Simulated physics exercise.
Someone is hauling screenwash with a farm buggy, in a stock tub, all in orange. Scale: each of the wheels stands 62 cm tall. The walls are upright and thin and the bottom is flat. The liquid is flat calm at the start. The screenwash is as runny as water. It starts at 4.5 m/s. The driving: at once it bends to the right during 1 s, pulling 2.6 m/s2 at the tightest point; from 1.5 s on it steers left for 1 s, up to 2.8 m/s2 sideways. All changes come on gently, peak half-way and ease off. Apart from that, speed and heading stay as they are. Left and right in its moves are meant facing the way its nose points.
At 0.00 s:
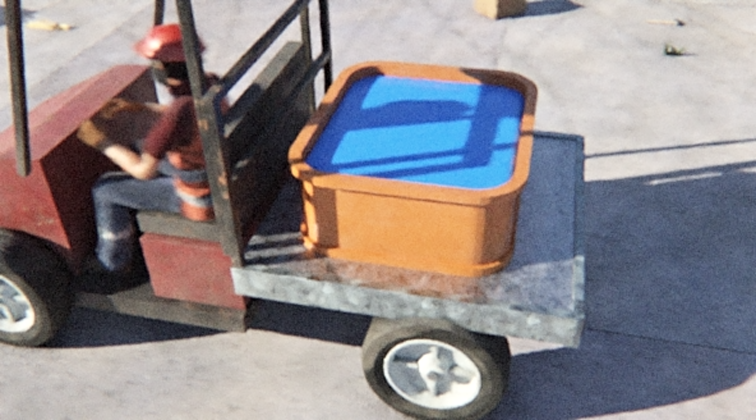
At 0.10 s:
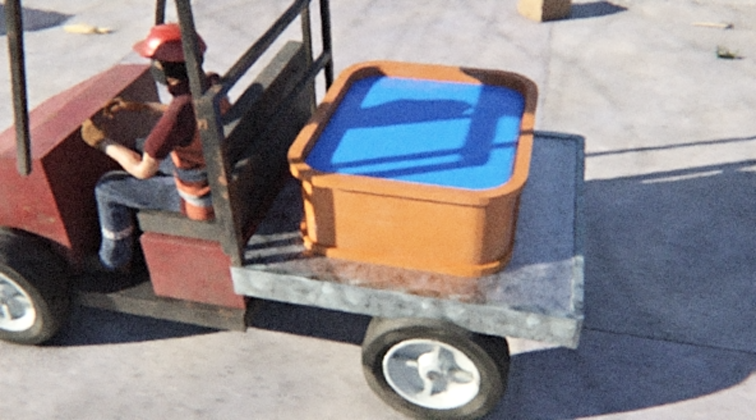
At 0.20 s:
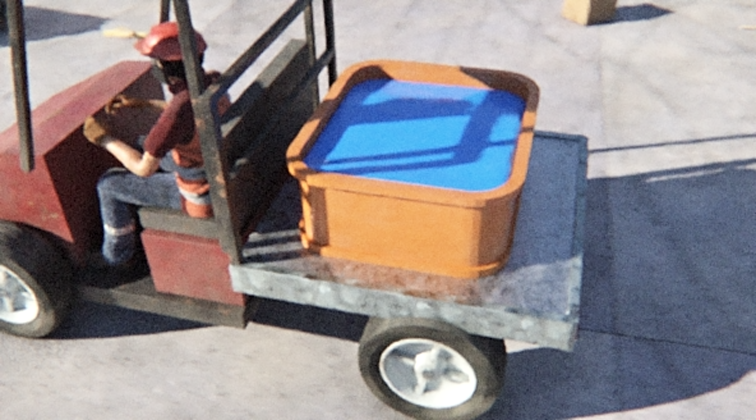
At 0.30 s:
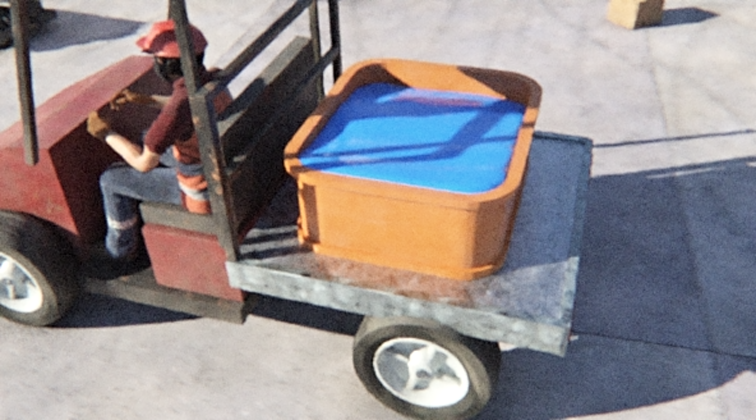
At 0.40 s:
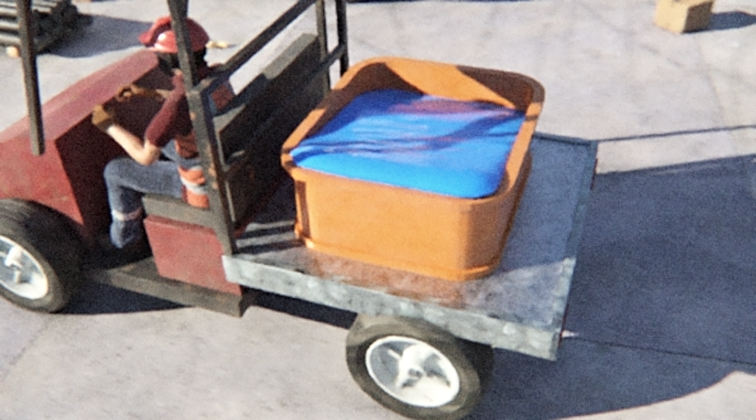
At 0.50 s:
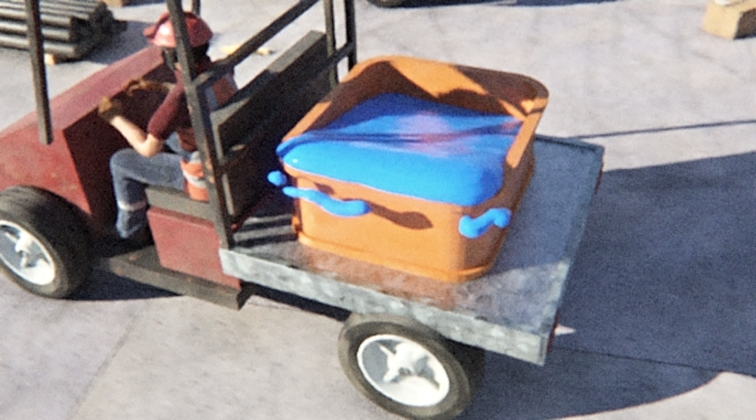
A driver in a red helmet and dark red top sits at the left in a red farm buggy on sunlit grey paving, seen from above and to one side. Behind the seat, an orange tub of bright blue liquid rests on the grey metal flatbed. As the camera follows, the buggy rolls left and curves away from the viewer, and the initially calm liquid heaps toward the near wall and spills over in strands.
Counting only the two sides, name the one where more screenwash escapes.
More leaves at the near one.
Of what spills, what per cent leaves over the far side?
About 20 per cent.
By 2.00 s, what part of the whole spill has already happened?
Some 80 per cent by then.
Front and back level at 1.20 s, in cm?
Front 30 cm, back 26 cm.
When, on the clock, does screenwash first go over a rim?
Near 0.7 s.
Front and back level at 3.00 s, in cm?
About 24 cm in front and 32 cm behind.
By 1.20 s it stands 26 cm high behind and 29 cm in front; 13 per cent has gone over the near side, a little elsewhere.
By 2.00 s it stands 28 cm high behind and 22 cm in front; 15 per cent has gone over the near side, a little elsewhere.
By 3.00 s it stands 31 cm high behind and 25 cm in front; 18 per cent has gone mostly over the near side, some over the far side.
By 5.49 s 20 per cent has gone mostly over the near side, some over the far side; the near side has passed 12 per cent and the far side 5.
